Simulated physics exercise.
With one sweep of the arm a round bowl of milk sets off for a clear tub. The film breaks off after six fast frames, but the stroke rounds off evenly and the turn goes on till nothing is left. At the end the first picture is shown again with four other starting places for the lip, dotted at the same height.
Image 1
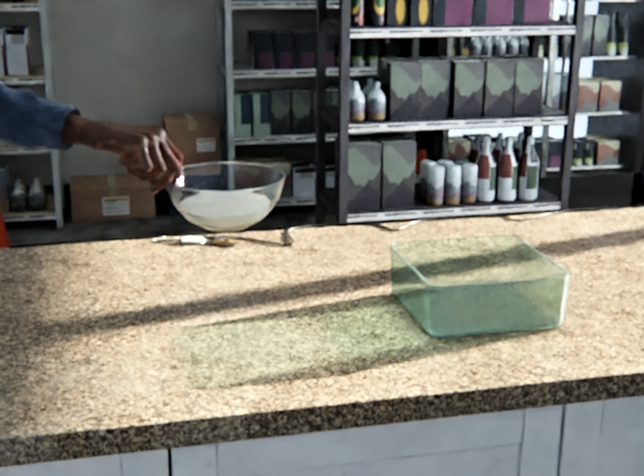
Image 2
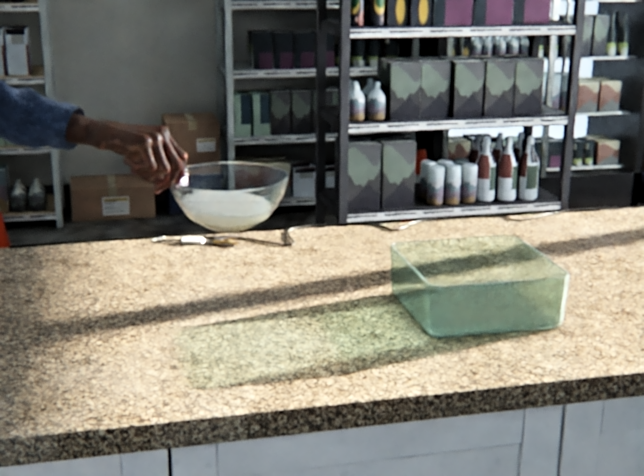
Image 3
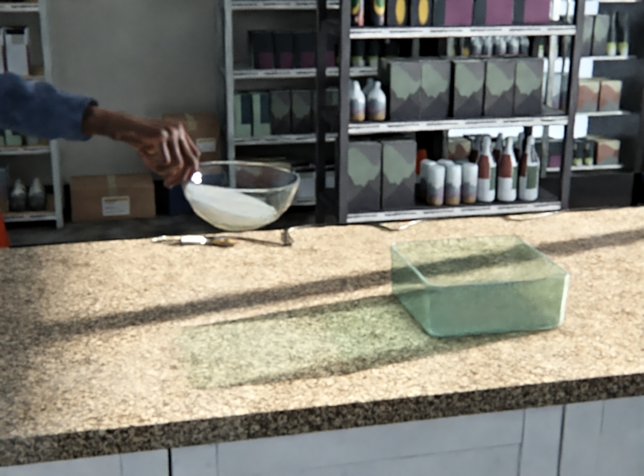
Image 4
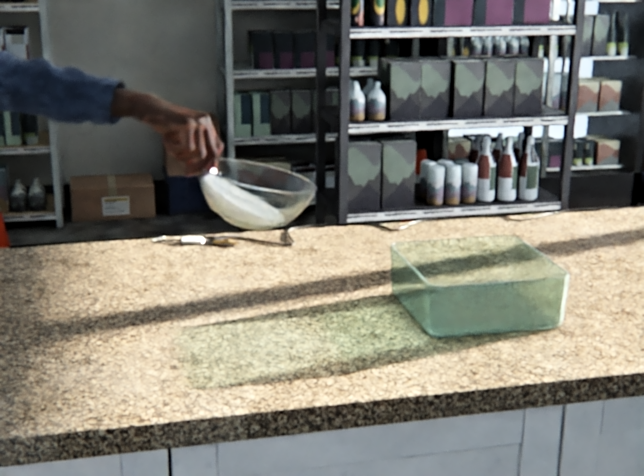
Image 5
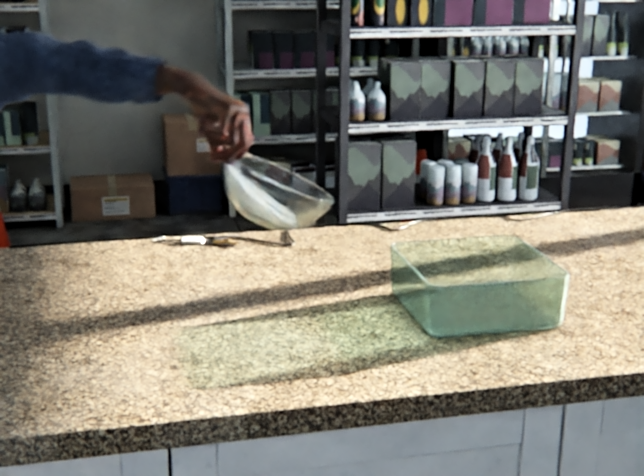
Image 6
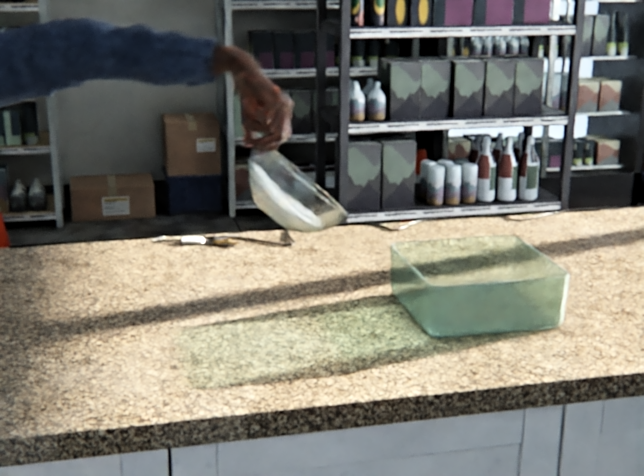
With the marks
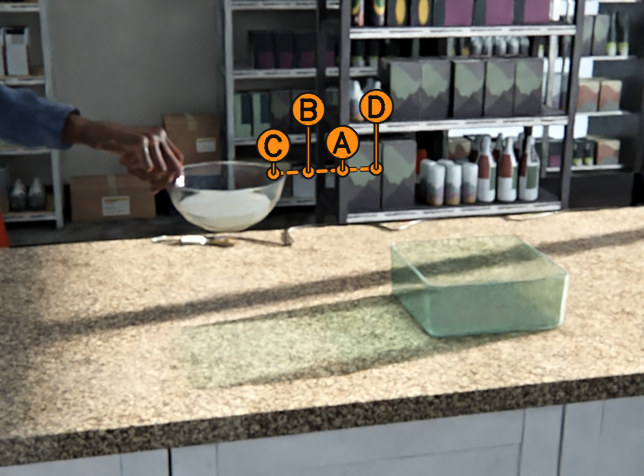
Glass bowl of milk moving right above a speckled counter, tilting steeply as a hand grips its rim, clear tub nearby.
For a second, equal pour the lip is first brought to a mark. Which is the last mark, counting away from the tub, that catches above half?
That is dot B.
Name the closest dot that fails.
That is dot C.
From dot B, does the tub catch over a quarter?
Yes, clearly.
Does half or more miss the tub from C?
Yes, that goes wrong.
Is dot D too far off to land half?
No, that is safe.
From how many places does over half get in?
Three.
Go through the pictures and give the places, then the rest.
Upright, lip at (282, 173); tub from (427, 337) to (561, 325); nothing has left yet, in the first frame.
Upright, lip at (285, 173); nothing has left yet, in the second frame.
Tipped about 4°, lip at (296, 176); nothing has left yet, in the third frame.
Tipped about 12°, lip at (313, 184); nothing has left yet, in the fourth frame.
Tipped about 25°, lip at (331, 196); nothing has left yet, in the fifth frame.
Tipped about 41°, lip at (345, 211); nothing has left yet, in the sixth frame.
In orange, A at (342, 170); B at (308, 171); C at (273, 173); D at (376, 168).
For dot A, about 75 % lands in the tub, 9 % falls short and 17 % goes beside or beyond.
For dot B, about 61 % lands in the tub, 18 % falls short and 21 % goes beside or beyond.
For dot C, about 32 % lands in the tub, 58 % falls short and 10 % goes beside or beyond.
For dot D, about 88 % lands in the tub, 9 % falls short and 3 % goes beside or beyond.
